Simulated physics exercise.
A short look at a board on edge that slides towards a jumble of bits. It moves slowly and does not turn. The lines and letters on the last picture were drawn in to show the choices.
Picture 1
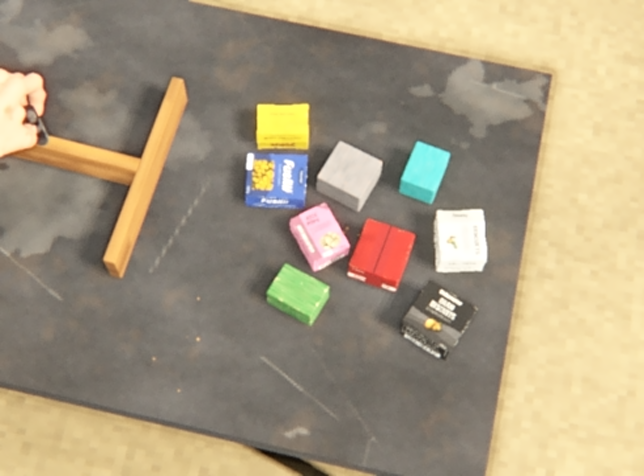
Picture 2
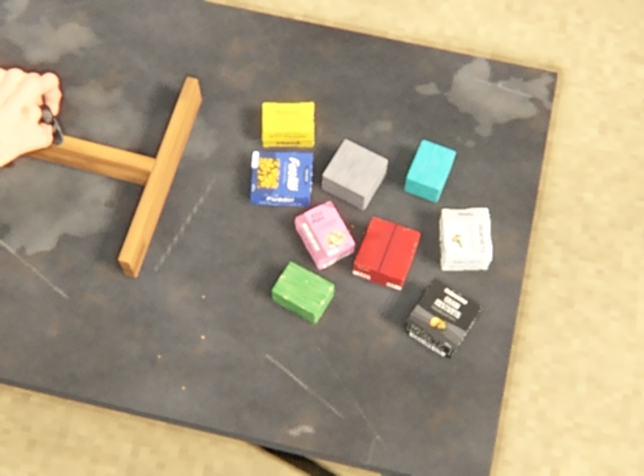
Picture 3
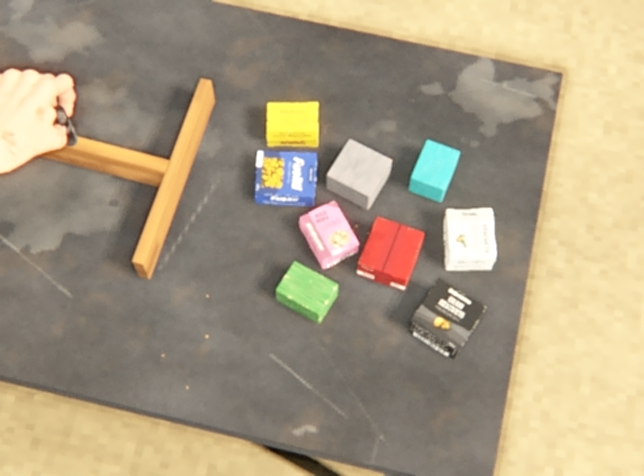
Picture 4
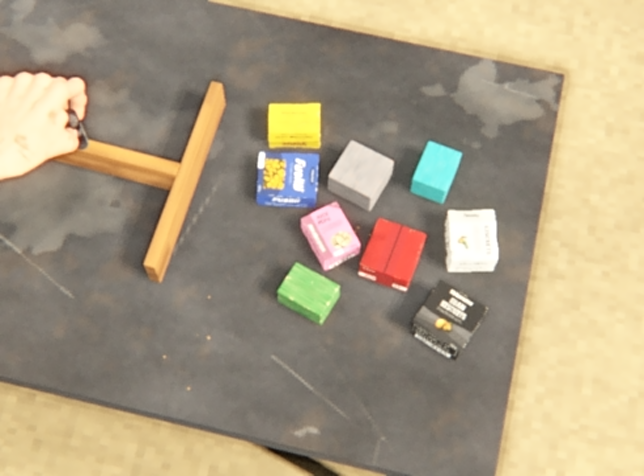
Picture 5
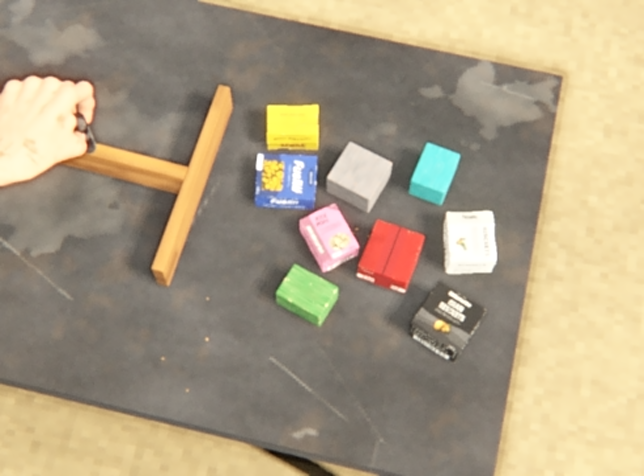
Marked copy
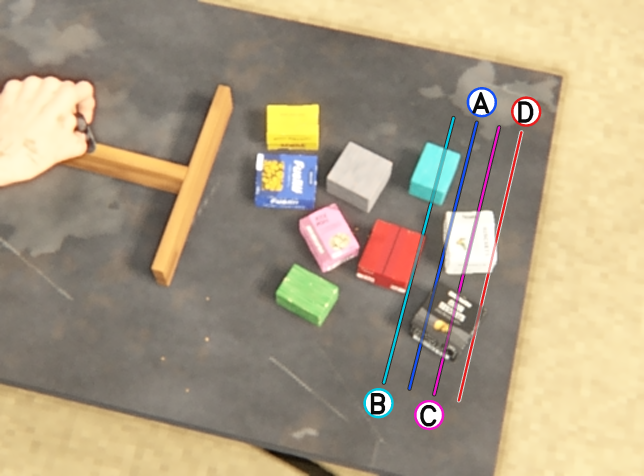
The clip shows a hand at the left holding a T-shaped wooden tool on a dark, scuffed board and sliding it slowly a short way right, towards a cluster of colourful small boxes and blocks that stay grouped together.
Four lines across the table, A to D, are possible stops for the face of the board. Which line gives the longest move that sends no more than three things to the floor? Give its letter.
A is the last line within the limit.
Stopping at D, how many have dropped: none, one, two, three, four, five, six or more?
Five.
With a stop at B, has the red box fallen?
By then, no.
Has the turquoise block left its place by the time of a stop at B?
Yes.
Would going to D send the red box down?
Yes.
On the marked copy, A at (445, 248); B at (421, 243); C at (468, 254); D at (492, 259).
With A. Early on, board (282, 194); yellow packet (337, 140); grey block (384, 181).
Further on, board (373, 214); turquoise block (513, 176); white packet (493, 245).
At the end, board (444, 230); white packet over the edge; turquoise block over the edge; three fallen.
As for the rest, B is within the limit but short; C drops five; D drops five.
